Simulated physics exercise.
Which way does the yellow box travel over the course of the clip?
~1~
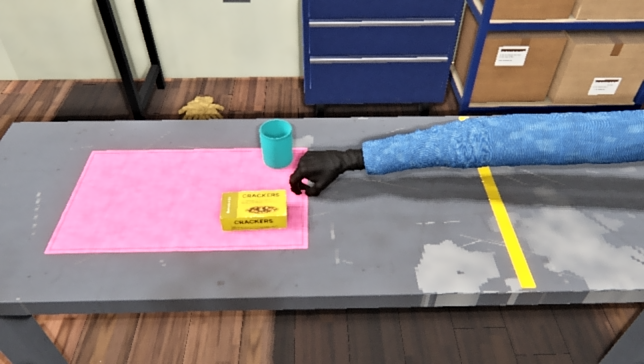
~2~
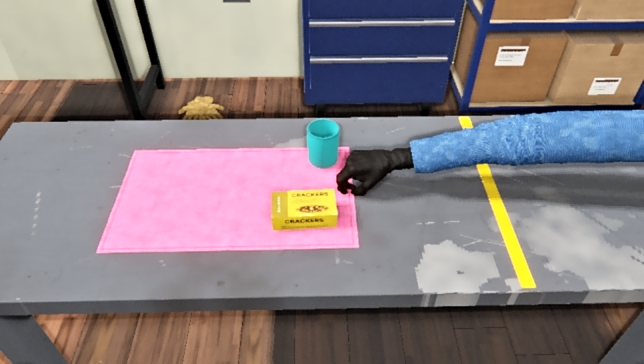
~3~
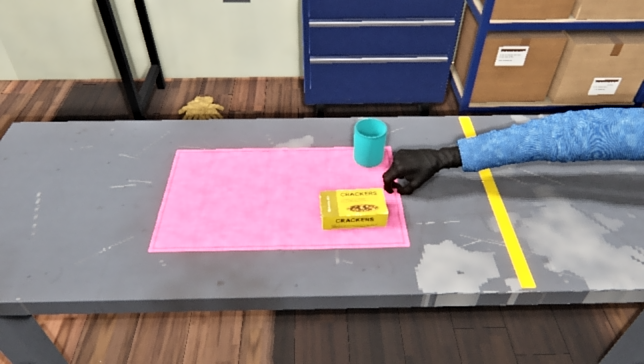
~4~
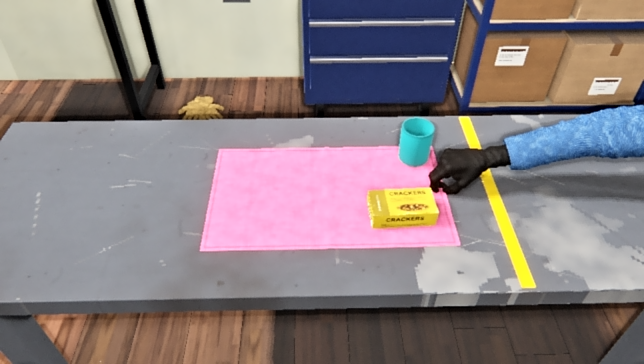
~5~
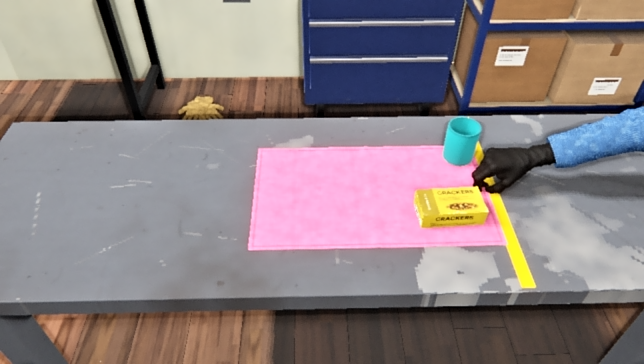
The yellow box travels to the right, riding on the pink cloth as the gloved hand draws it along.
